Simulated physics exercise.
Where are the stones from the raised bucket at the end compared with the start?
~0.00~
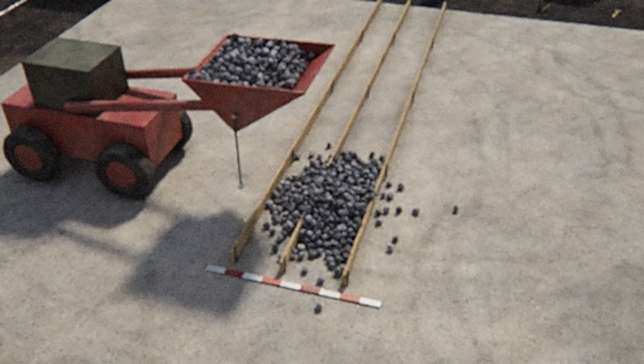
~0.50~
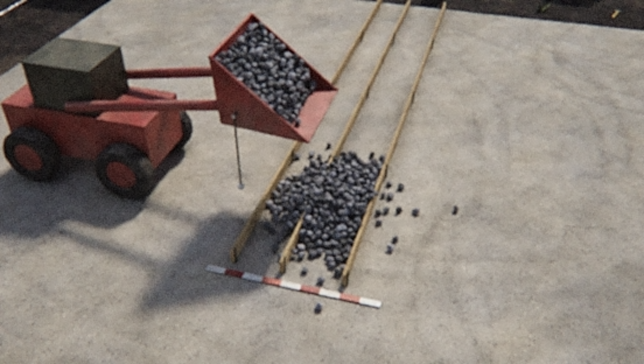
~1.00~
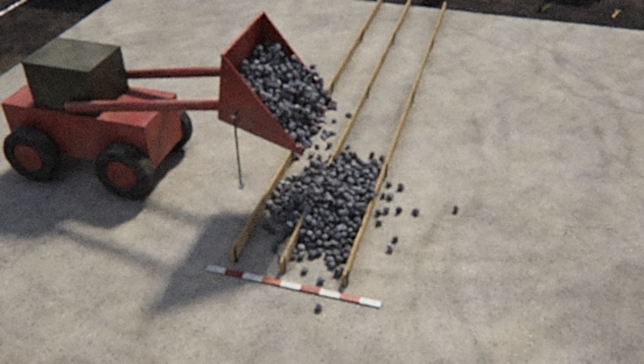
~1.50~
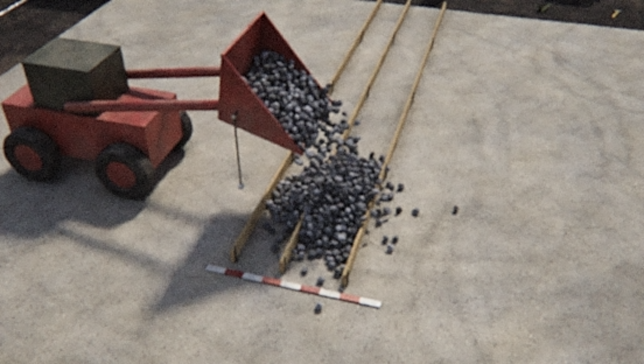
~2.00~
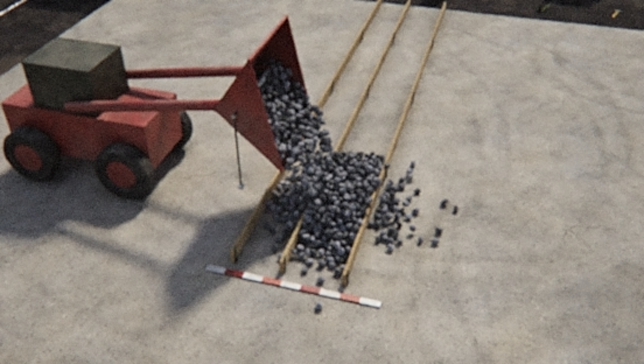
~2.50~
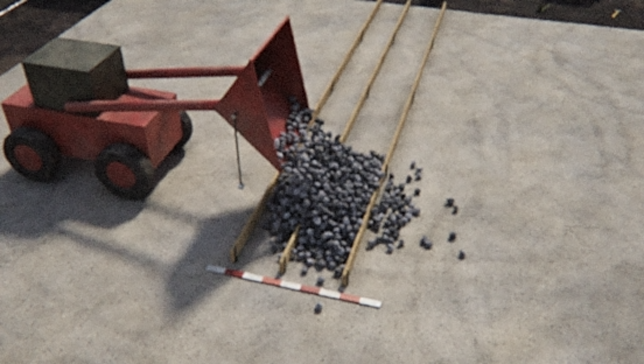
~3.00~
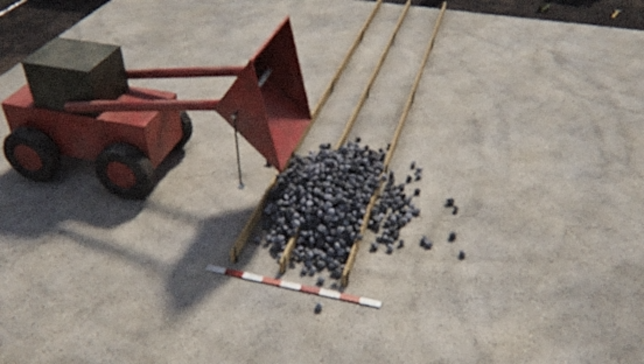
At the start they sit up in the loader's red bucket. By the end they lie lower and to the right, on the heap spread over the wooden boards on the ground.
